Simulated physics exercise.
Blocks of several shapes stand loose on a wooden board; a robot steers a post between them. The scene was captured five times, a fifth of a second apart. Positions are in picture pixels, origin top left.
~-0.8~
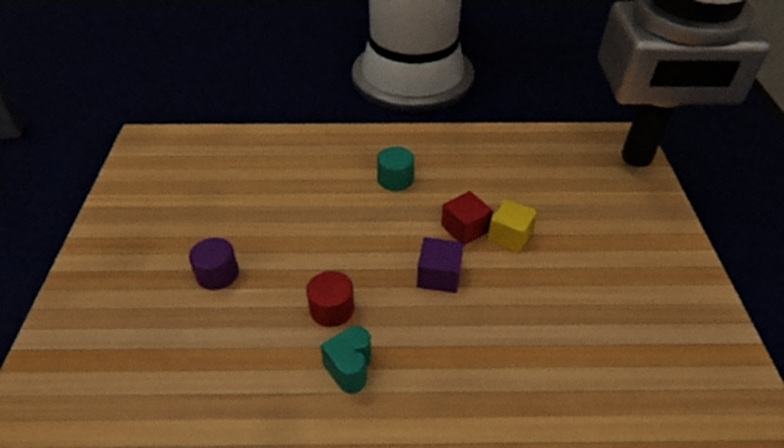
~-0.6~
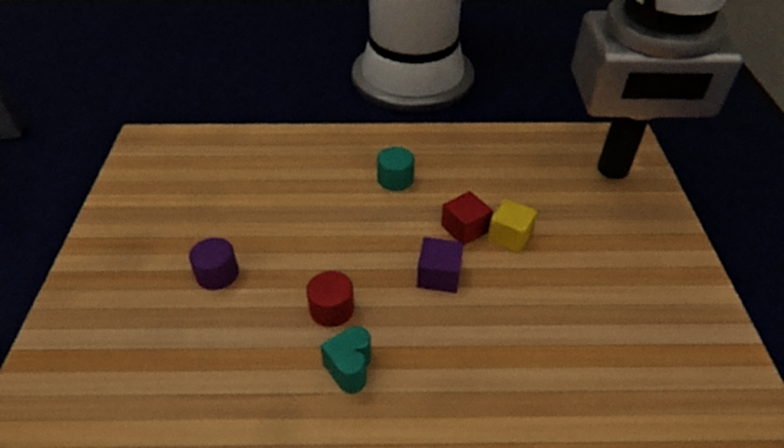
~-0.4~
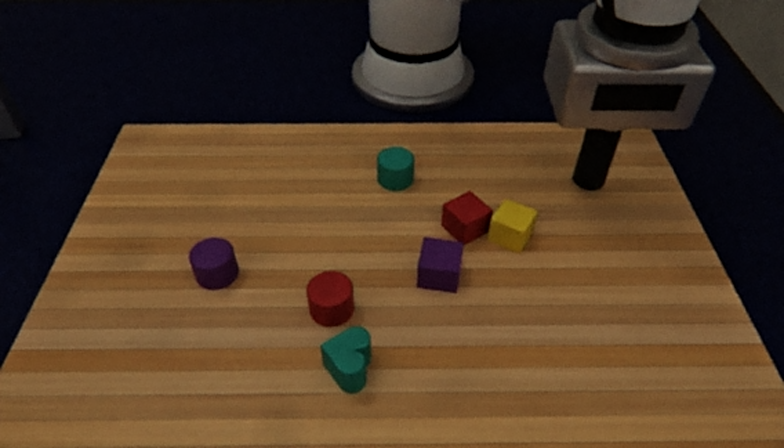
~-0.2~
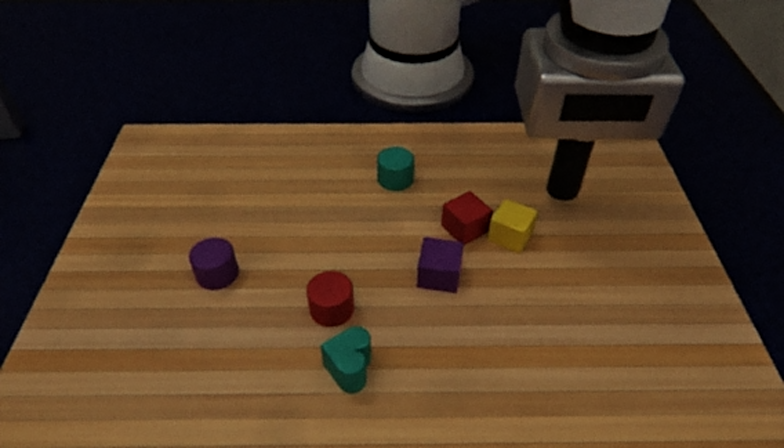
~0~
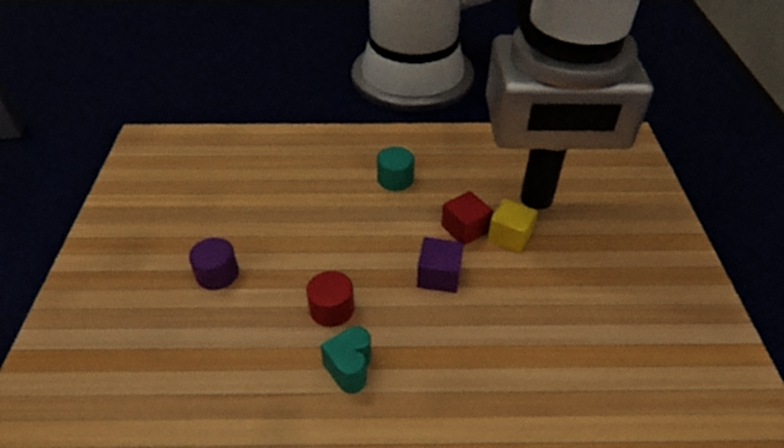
On a striped wooden board scattered with red, purple, green and yellow blocks, a robot arm moved its black post steadily left and toward the viewer, nearing the yellow cube while the blocks stayed still.
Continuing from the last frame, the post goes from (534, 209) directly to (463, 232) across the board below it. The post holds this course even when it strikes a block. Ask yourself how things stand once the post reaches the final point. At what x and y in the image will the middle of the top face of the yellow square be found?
The top centre is at (504, 229).
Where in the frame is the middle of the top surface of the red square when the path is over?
Around (430, 213).
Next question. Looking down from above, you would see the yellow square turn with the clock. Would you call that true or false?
False - the claim does not hold.
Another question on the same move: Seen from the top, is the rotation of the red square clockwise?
Yes, that is what happens.
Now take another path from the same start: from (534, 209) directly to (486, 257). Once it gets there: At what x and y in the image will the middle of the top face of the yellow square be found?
I'd guess (479, 262).
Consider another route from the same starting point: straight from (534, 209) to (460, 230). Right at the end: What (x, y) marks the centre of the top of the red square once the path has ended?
I expect it at (429, 215).
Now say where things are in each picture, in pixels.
In the first frame, post's lower end at (637, 158); purple square at (441, 254); red square at (468, 206); yellow square at (515, 214).
In the second frame, post at (613, 170); blocks still.
In the third frame, post at (588, 181); blocks still.
In the fourth frame, post at (562, 190); blocks still.
In the fifth frame, post at (536, 199); purple square at (441, 254); red square at (468, 206); yellow square at (515, 214).
The first path, step by step. Halfway along, post at (500, 210); yellow square at (508, 224), turned 20° anticlockwise.
At the end, post at (464, 222); purple square still; red square at (430, 213), turned 30° clockwise; yellow square at (504, 229), turned 45° anticlockwise.
